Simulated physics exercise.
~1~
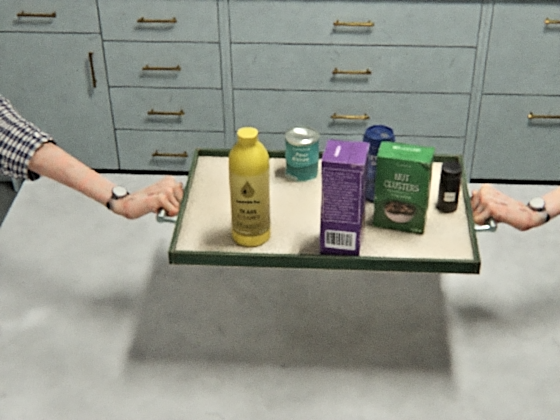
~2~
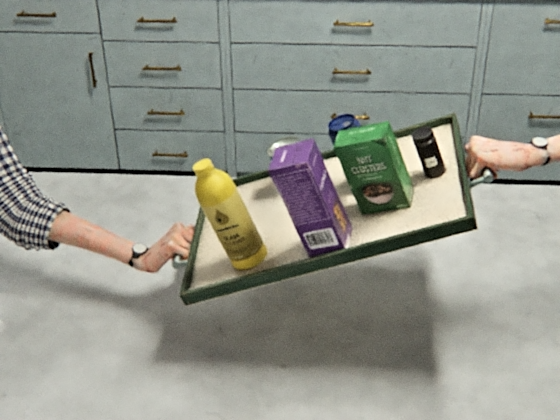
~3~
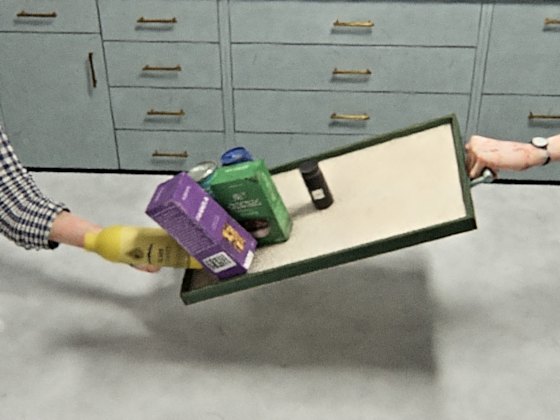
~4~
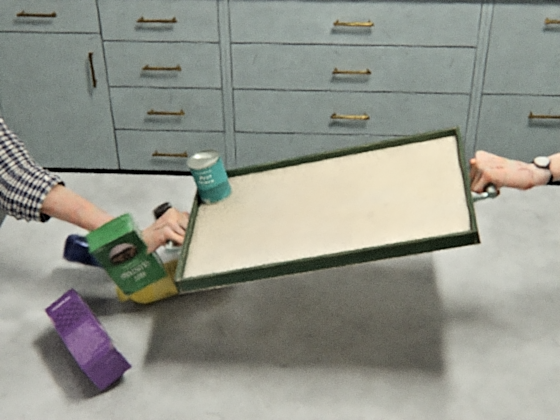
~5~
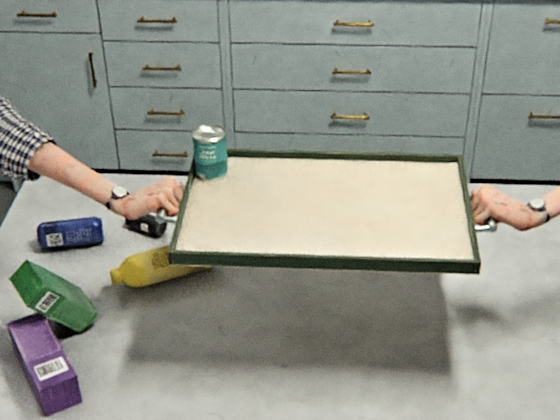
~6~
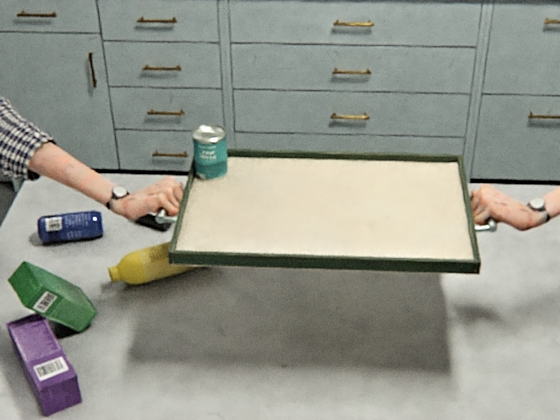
Two hands tipping a green-rimmed tray down to the left, spilling five containers onto the table, then levelling it with one turquoise tin aboard.
